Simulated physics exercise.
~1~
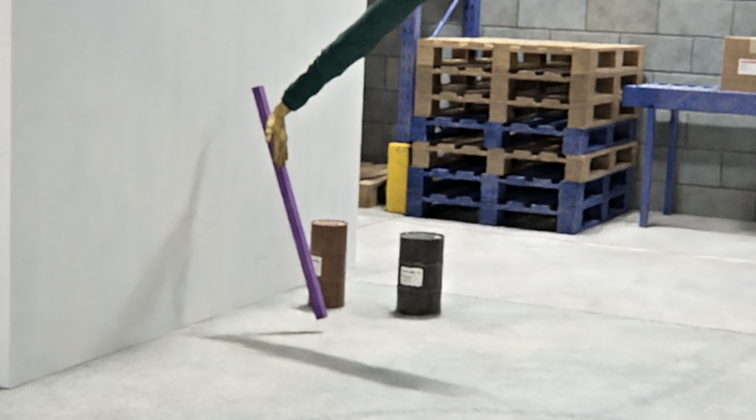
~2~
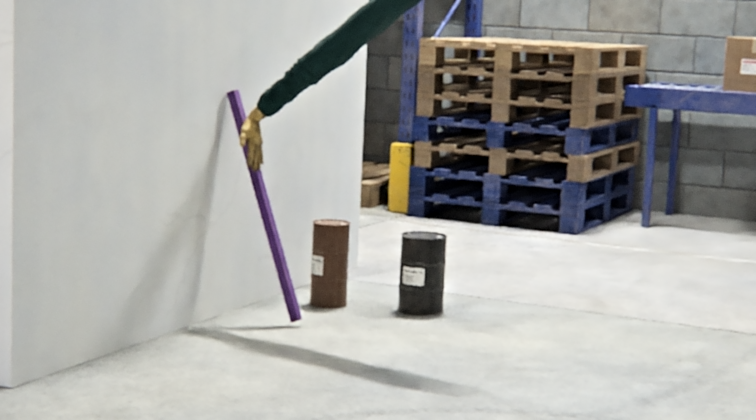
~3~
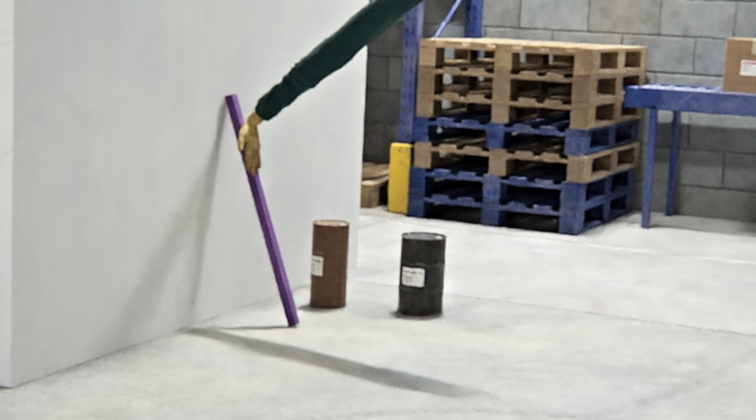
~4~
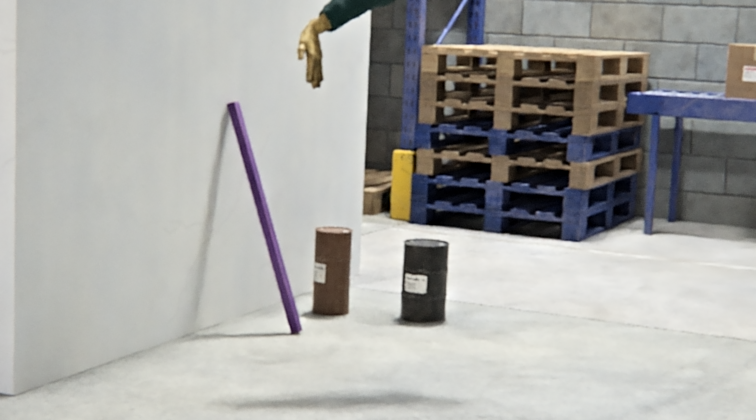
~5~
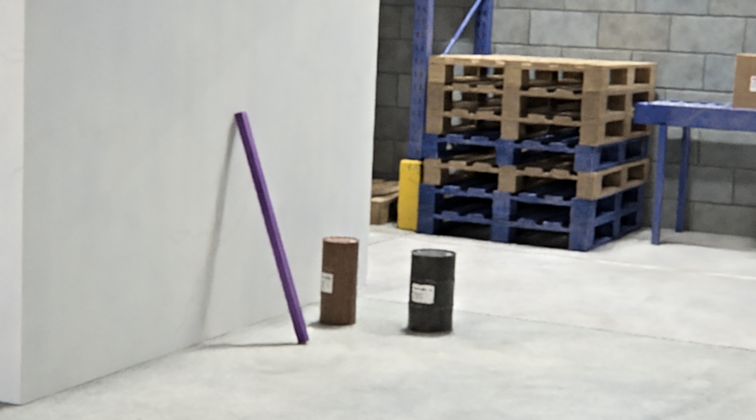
A purple pole, held by a gloved hand, moved left until it leaned against a pale wall near a brown canister and a black one. The hand then let go and drew away, and the pole stayed leaning there.
